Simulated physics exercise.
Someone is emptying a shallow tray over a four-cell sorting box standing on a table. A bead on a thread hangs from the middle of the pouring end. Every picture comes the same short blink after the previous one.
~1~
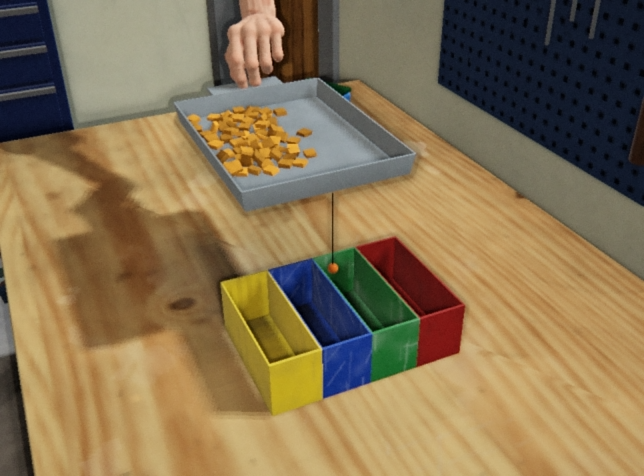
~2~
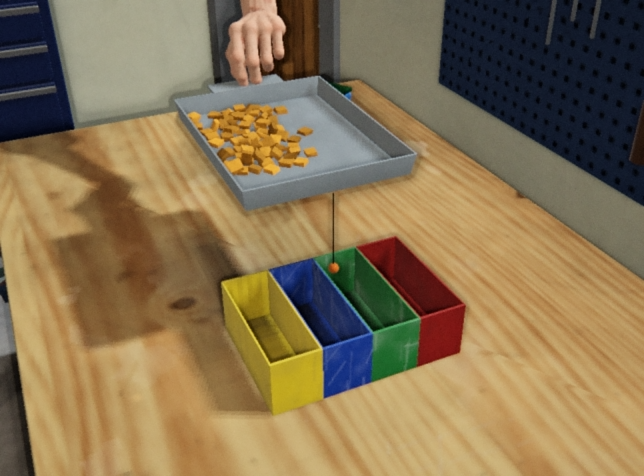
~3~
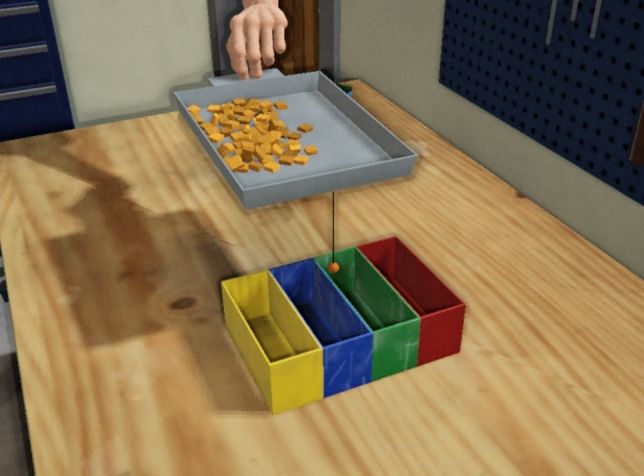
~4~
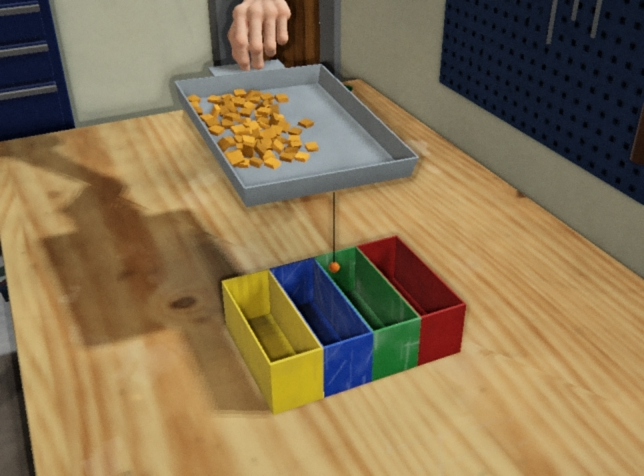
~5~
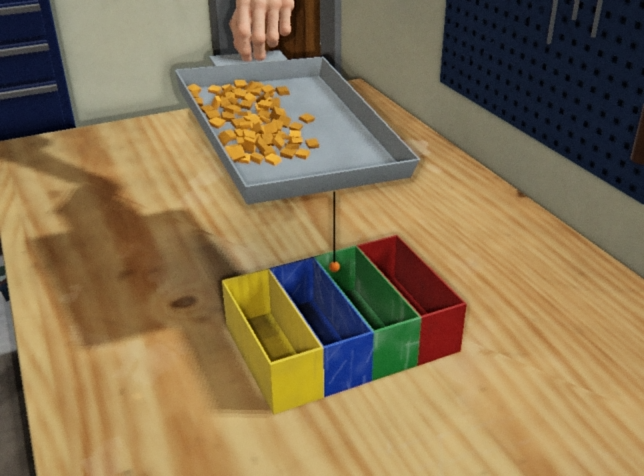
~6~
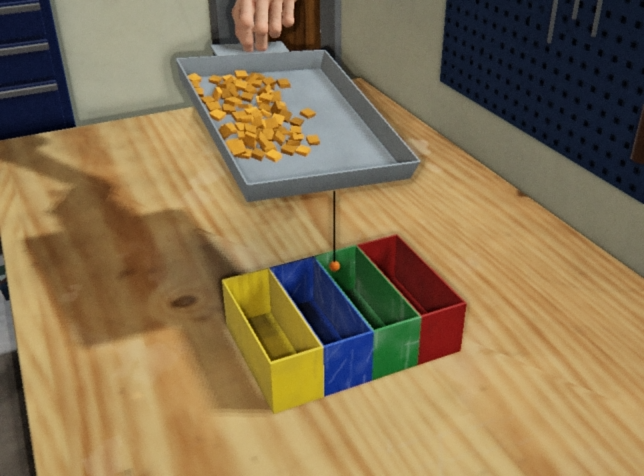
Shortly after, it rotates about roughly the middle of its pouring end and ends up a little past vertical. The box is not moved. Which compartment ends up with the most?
The red one.
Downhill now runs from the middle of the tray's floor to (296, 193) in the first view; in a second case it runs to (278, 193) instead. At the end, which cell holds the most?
First: Yellow. Second: That yellow cell.
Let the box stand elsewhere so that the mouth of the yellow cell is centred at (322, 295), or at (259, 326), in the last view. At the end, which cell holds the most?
The green cell, then red.
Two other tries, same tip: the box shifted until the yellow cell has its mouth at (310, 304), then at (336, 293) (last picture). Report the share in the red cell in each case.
Some 20 percent in the first case, 0 percent in the second.
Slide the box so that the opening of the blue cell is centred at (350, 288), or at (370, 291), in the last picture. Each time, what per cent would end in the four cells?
First try: Around 100 percent; second try: Around 100 percent.
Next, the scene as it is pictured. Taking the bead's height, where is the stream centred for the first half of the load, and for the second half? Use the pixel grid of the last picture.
(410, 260), then (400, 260).
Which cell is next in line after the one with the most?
Runner-up: The cell in green.
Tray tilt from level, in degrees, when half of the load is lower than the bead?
About 105 degrees.
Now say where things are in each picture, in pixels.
The first frame shows corners of the pouring end at (244, 189) and (411, 153), level; middle of the load at (250, 139), small crackers; bead on its thread at (333, 268); yellow cell at (296, 378); blue cell at (347, 361); green cell at (395, 346); red cell at (440, 331).
The second frame shows corners of the pouring end at (245, 189) and (412, 153), level; middle of the load at (251, 137).
The third frame shows corners of the pouring end at (246, 187) and (412, 154), tipped barely, lowest at the right corner; middle of the load at (251, 133).
The fourth frame shows corners of the pouring end at (247, 185) and (414, 156), tipped a little, lowest at the right corner; middle of the load at (252, 126).
The fifth frame shows corners of the pouring end at (249, 183) and (415, 158), tipped a little, lowest at the right corner; middle of the load at (252, 120).
The sixth frame shows corners of the pouring end at (250, 182) and (415, 160), tipped a little, lowest at the right corner; middle of the load at (253, 113); yellow cell at (298, 375); blue cell at (348, 359); green cell at (396, 344); red cell at (442, 329).
Soon after the last picture, tray tipped steeply; nearly all on the tray; a stray few falling or outside the box.
A little later, tray tipped right over; nearly all on the tray; a small part in the red cell; a stray few falling or outside the box.
Later still, tray tipped past a quarter turn; about two thirds in the red cell; about a quarter in the green cell; a stray few in the blue cell; a small part falling or outside the box.
At rest, tray tipped past a quarter turn; about two thirds in the red cell; about a quarter in the green cell; a stray few in the blue cell; none in the yellow cell; a small part outside the box.
